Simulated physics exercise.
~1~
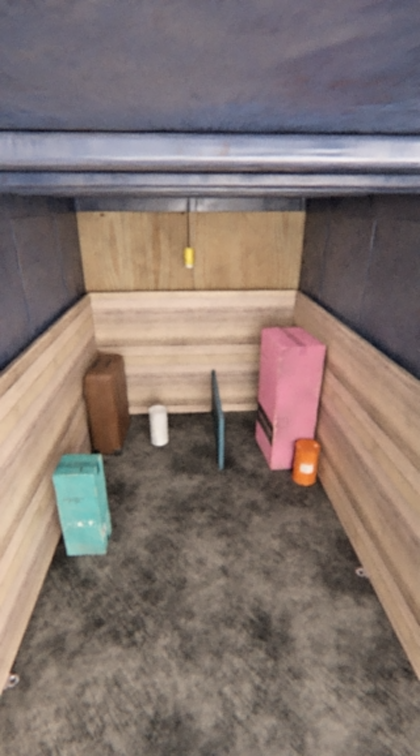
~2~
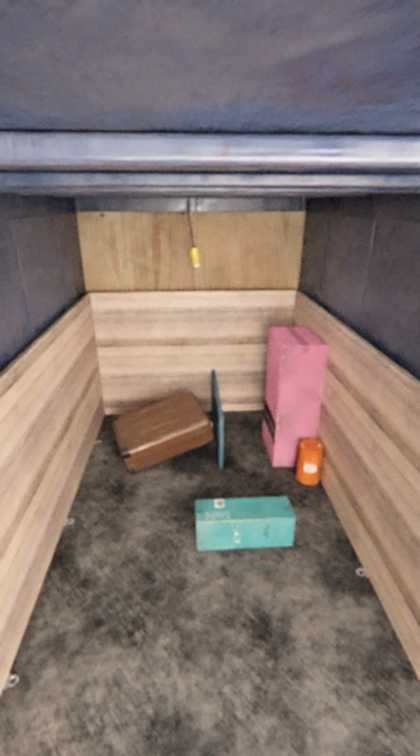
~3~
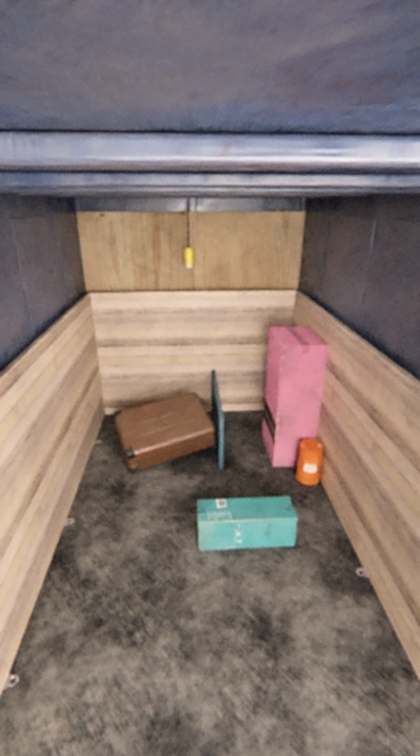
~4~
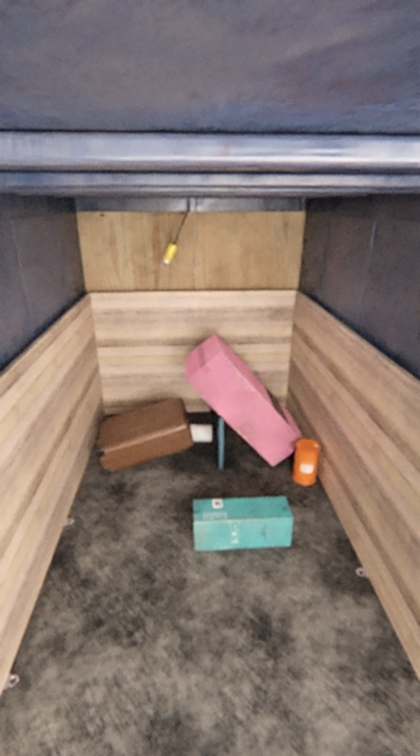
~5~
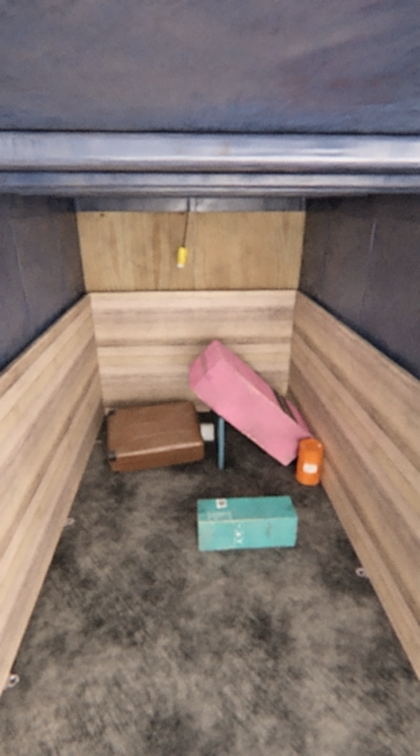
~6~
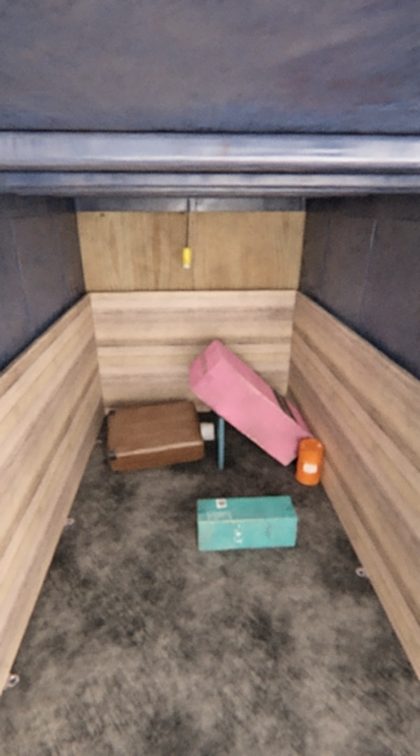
The turquoise box and brown case topple rightward, then the pink box tips left, ending leaning.
